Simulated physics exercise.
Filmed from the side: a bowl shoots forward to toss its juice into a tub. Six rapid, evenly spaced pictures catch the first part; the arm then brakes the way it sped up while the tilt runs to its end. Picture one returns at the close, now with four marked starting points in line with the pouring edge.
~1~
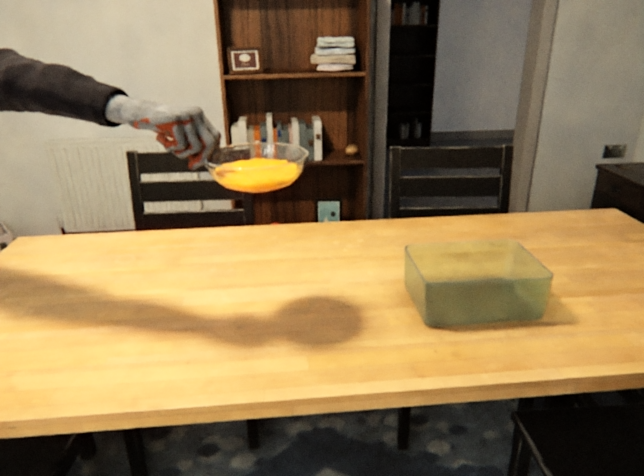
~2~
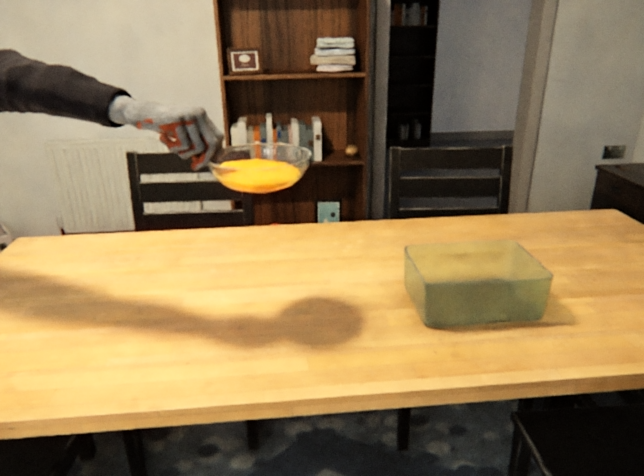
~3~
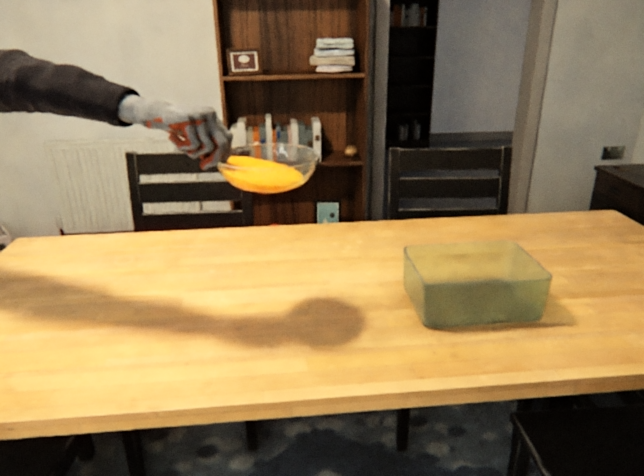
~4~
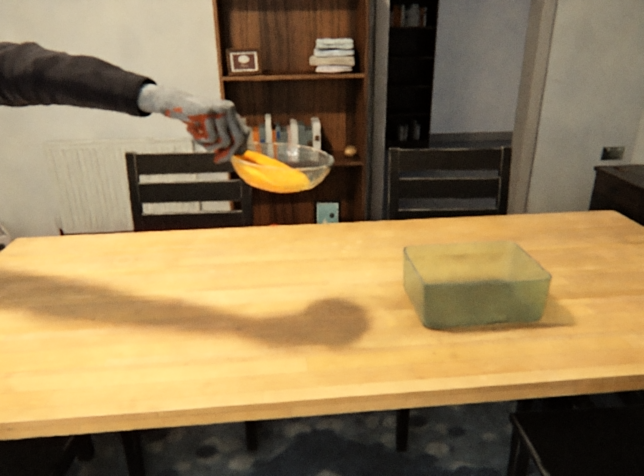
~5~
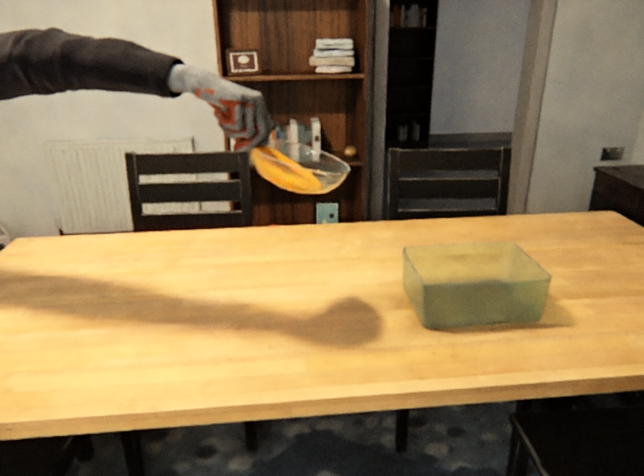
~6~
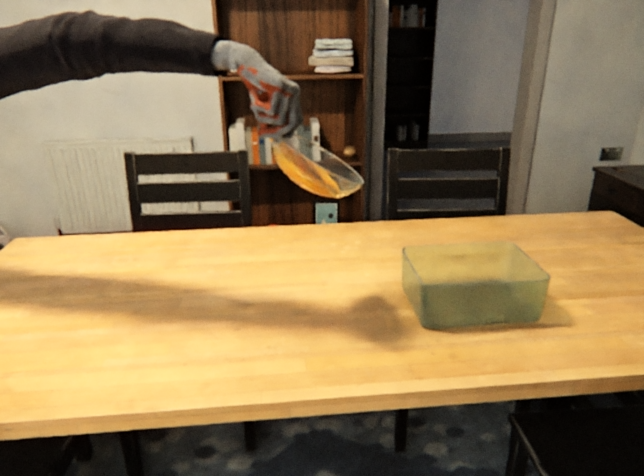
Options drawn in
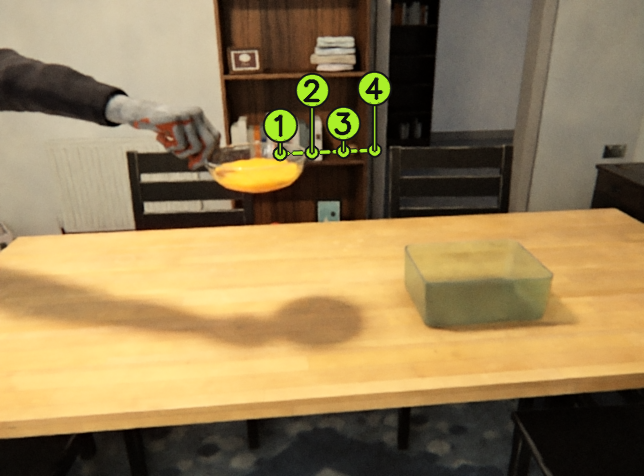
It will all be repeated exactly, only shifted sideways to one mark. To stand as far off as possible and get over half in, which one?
It is 1.
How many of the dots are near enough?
All of them.
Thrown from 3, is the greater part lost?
No, not at all.
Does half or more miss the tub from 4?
No.
On the marked copy, 1 at (280, 153); 2 at (312, 152); 3 at (343, 151); 4 at (374, 150).
For dot 1, about 65 % lands in the tub, 24 % falls short and 11 % goes beside or beyond.
For dot 2, about 71 % lands in the tub, 14 % falls short and 15 % goes beside or beyond.
For dot 3, about 84 % lands in the tub, 11 % falls short and 5 % goes beside or beyond.
For dot 4, about 71 % lands in the tub, 4 % falls short and 25 % goes beside or beyond.
